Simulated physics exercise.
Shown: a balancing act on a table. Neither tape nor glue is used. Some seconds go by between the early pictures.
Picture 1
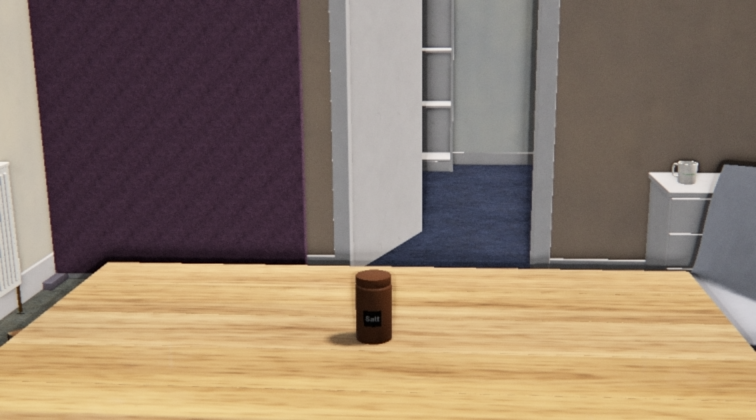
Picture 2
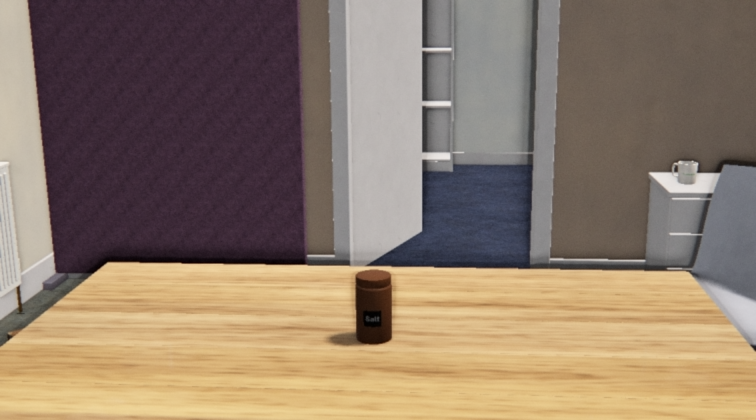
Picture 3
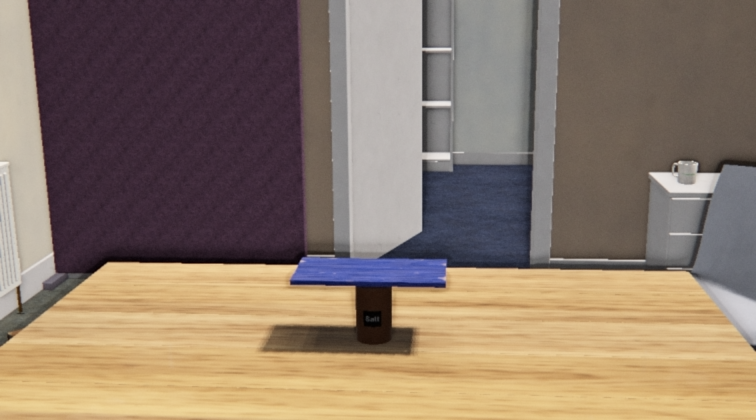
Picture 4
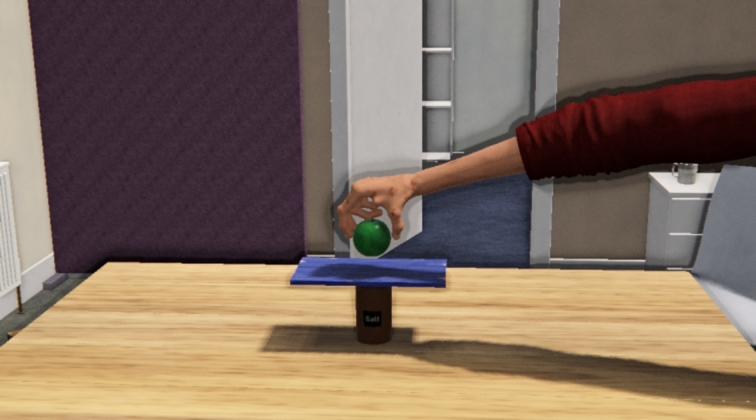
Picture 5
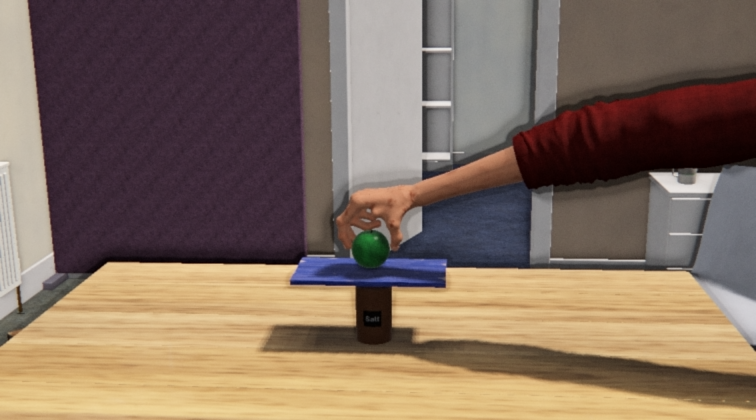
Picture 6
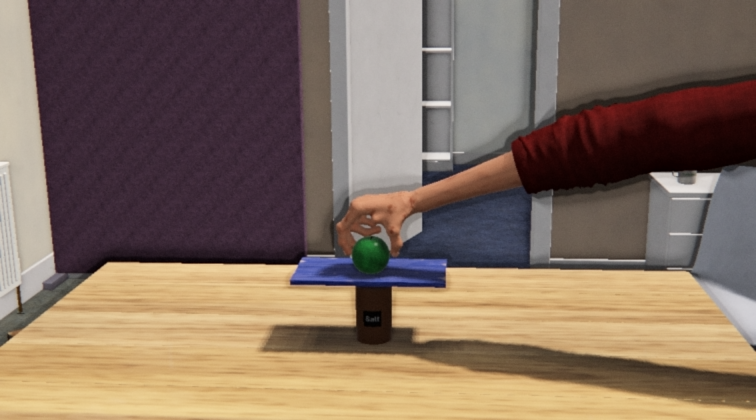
Green ball-shaped object being lowered by a red-sleeved arm onto a blue board that has appeared atop a brown jar.
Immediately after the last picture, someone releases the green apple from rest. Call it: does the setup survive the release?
It survives.
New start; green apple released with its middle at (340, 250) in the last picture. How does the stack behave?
Outcome: Stable.
Then, 0.30 s after the last picture, nothing has stirred.
Then, 0.70 s after the last picture, green apple resting near (371, 256).
At rest, all 3 in place. Seen from the same camera at the end, green apple near (371, 256). The stack holds.
